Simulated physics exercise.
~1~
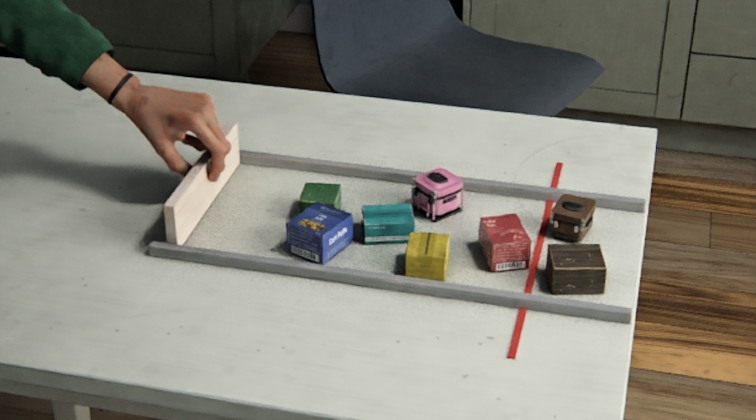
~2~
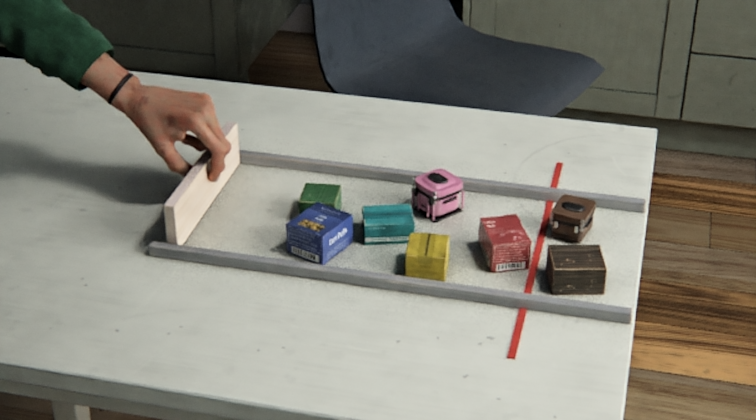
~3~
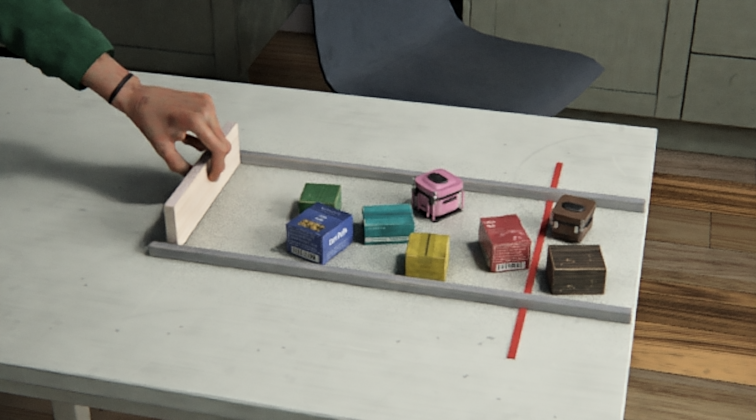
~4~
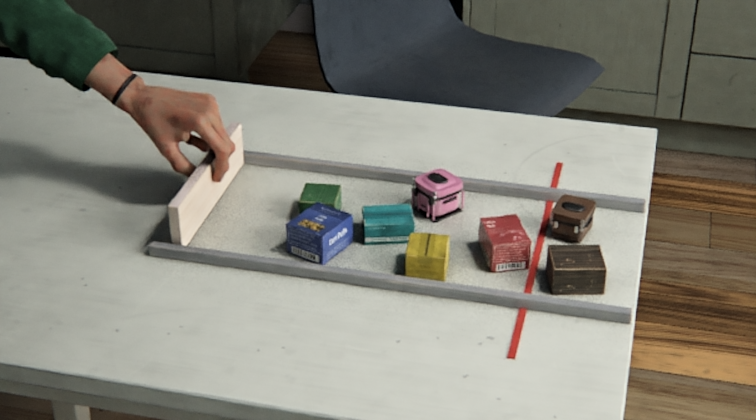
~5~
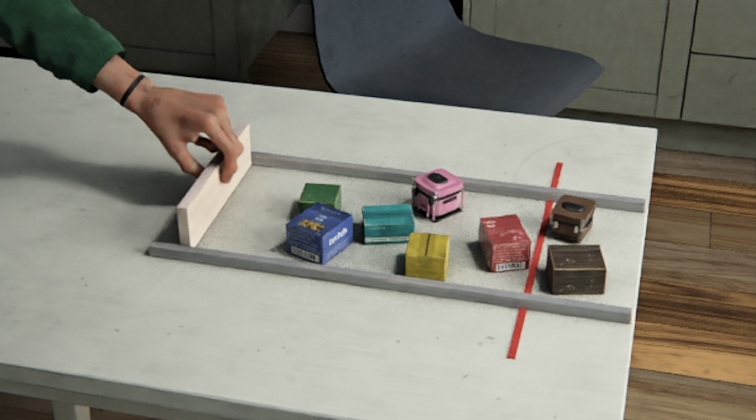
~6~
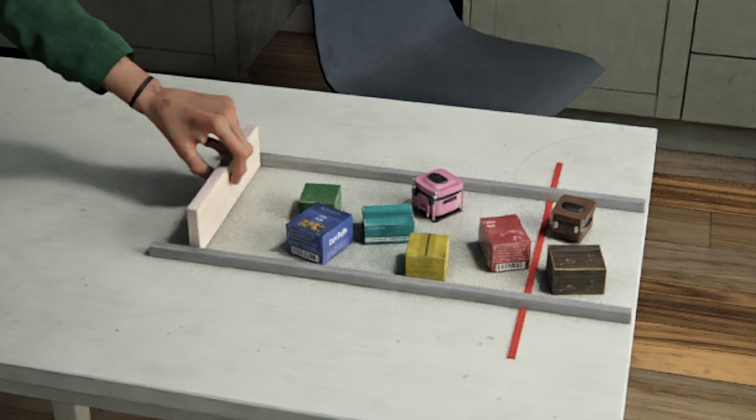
A hand in a green sleeve grips an upright pale board at the left of a whitish table, seen from above at an angle, with a dark chair behind. Between two grey rails sit green, blue, turquoise, yellow, pink and red boxes, with a brown case and blackish block right of a red tape line. The hand slides the board slightly right; the boxes and camera stay still.
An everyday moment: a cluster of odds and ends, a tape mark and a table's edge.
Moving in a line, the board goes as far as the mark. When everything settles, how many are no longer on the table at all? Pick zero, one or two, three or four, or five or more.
One or two are off the table.
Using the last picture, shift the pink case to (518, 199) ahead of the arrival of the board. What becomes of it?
That pink case is safe.
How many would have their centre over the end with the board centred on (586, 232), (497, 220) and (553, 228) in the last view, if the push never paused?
Result per place: 5; 0; 2.
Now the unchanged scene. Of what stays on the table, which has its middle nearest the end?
Nearest at the end: The brown case.
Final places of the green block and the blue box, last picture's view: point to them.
In the last picture they sit at about (559, 235) and about (556, 263).
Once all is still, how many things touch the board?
Contact count: 3.
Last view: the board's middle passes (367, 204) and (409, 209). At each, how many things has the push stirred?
The count reaches 3 first and 6 second.
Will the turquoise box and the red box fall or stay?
First, the turquoise box keeps its place; then the red box keeps its place.
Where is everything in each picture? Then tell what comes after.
The first picture shows black block (576, 269); brown case (573, 219); red box (504, 242); board (204, 183); tape (538, 249).
The second picture shows brown case (573, 219); pink case (438, 194).
The third picture shows red box (504, 243); yellow box (427, 257).
The fourth picture shows black block (576, 270); blue box (320, 233).
The fifth picture shows brown case (573, 219); turquoise box (388, 224).
The sixth picture shows black block (576, 270); brown case (573, 219); red box (504, 243); board (226, 186); tape (538, 249).
Soon after, none off yet; black block at rest near (576, 270); brown case at rest near (573, 219); red box at rest near (504, 243).
In the end, the number that fall off is one or two; gone, black block.
